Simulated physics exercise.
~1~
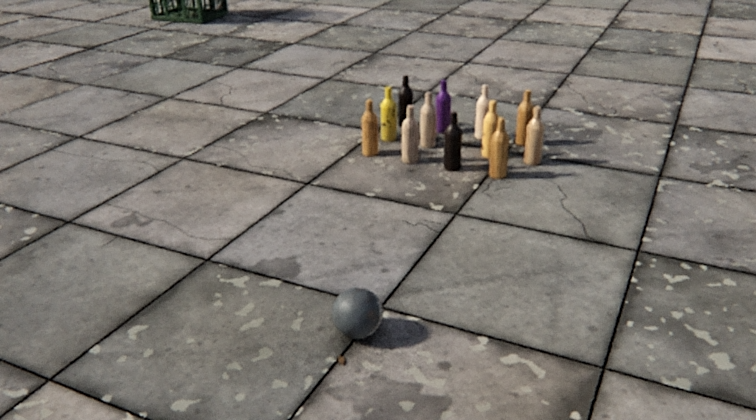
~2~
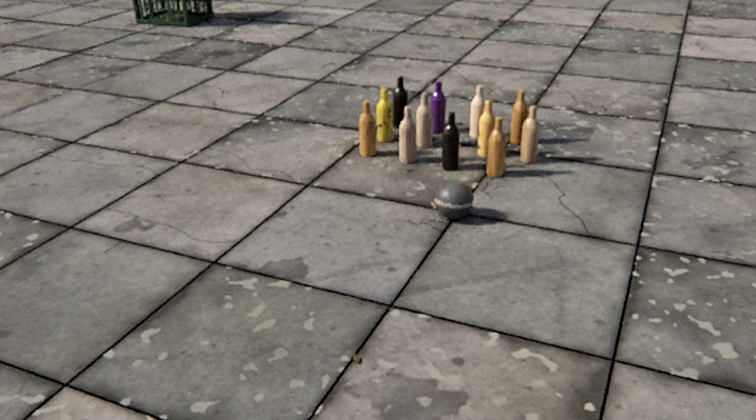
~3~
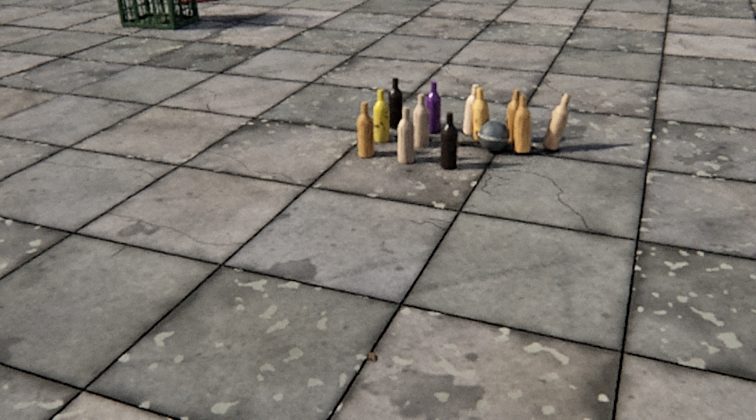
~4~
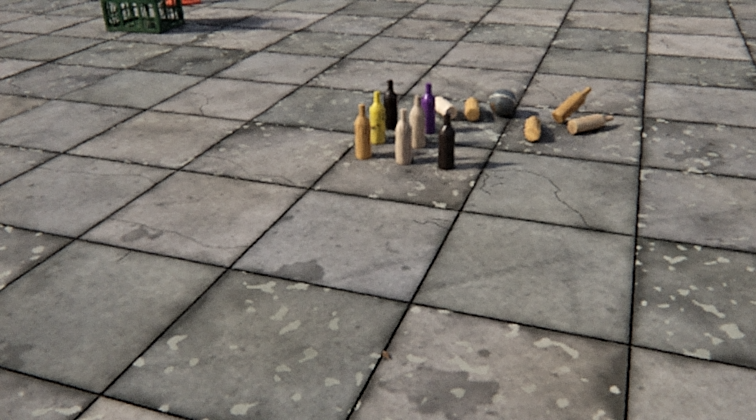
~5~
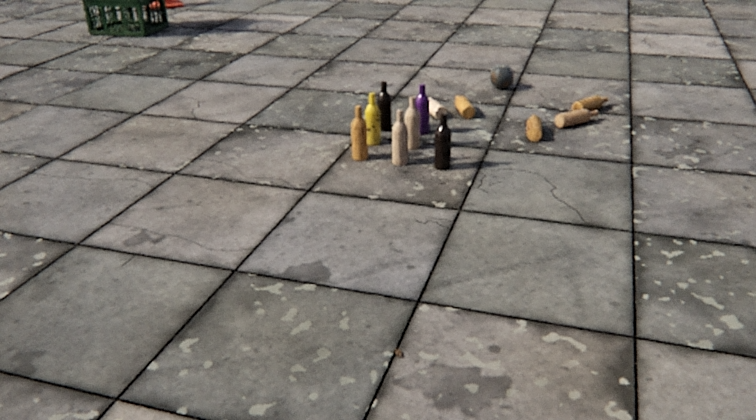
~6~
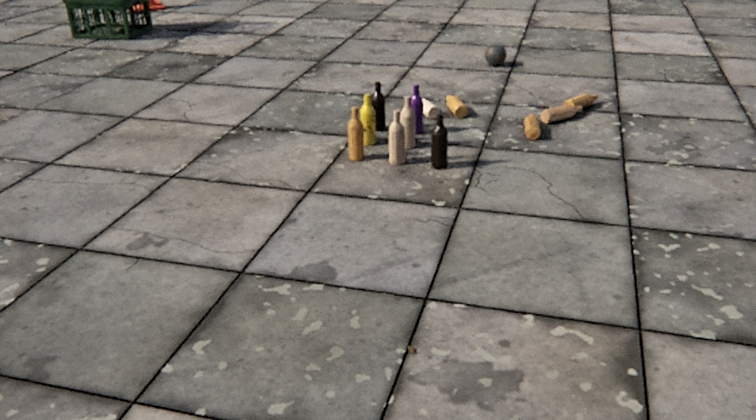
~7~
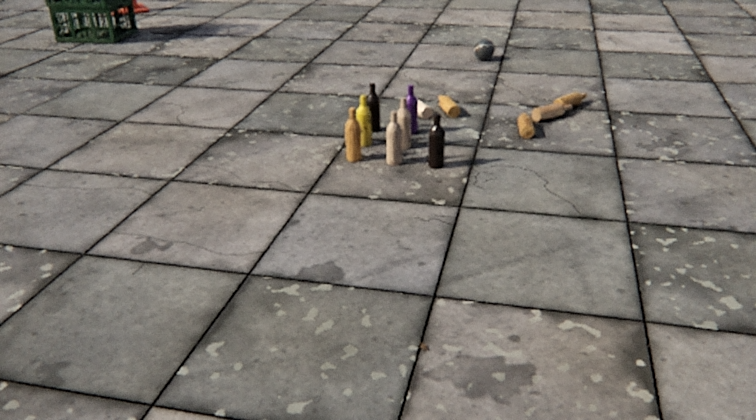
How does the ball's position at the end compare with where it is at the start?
At the start the ball is on the near side of the skittles, low in the view. By the end it is on the paving beyond them, near the top of the view and further to the right.
